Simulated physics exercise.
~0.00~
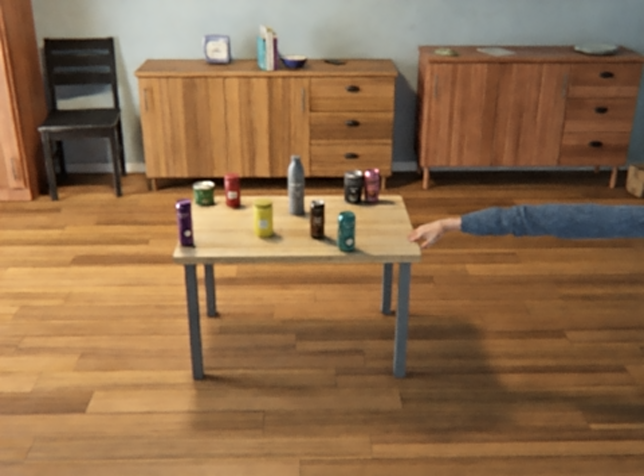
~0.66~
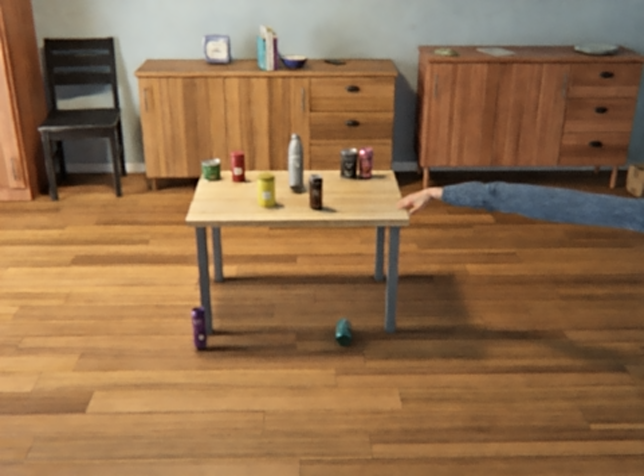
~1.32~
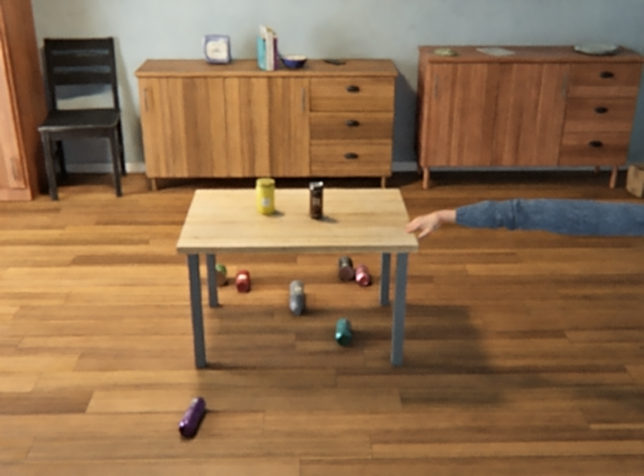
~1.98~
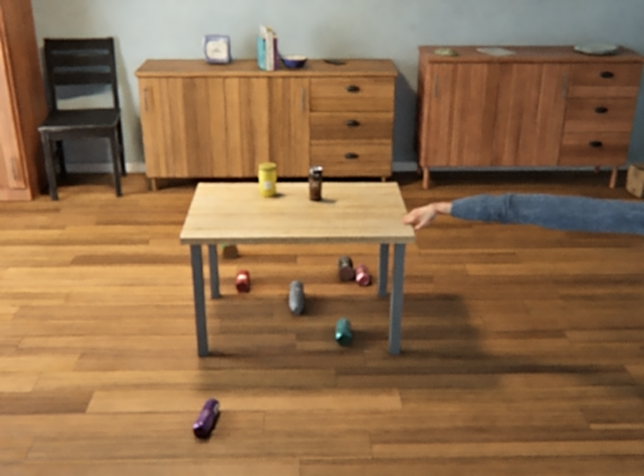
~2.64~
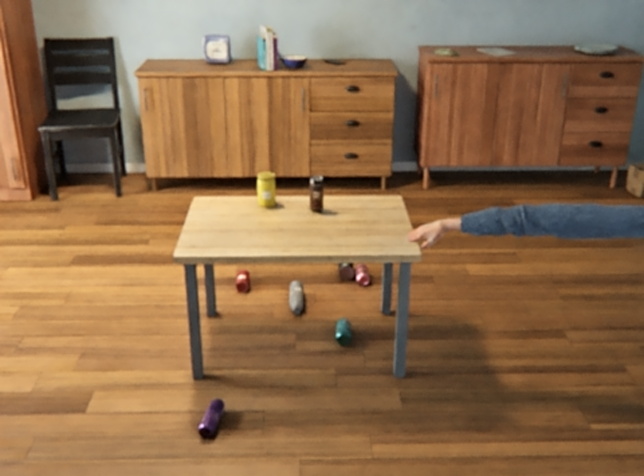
On a wooden floor, a hand jerks a table back and forth, toppling seven containers off, leaving yellow and brown ones standing.
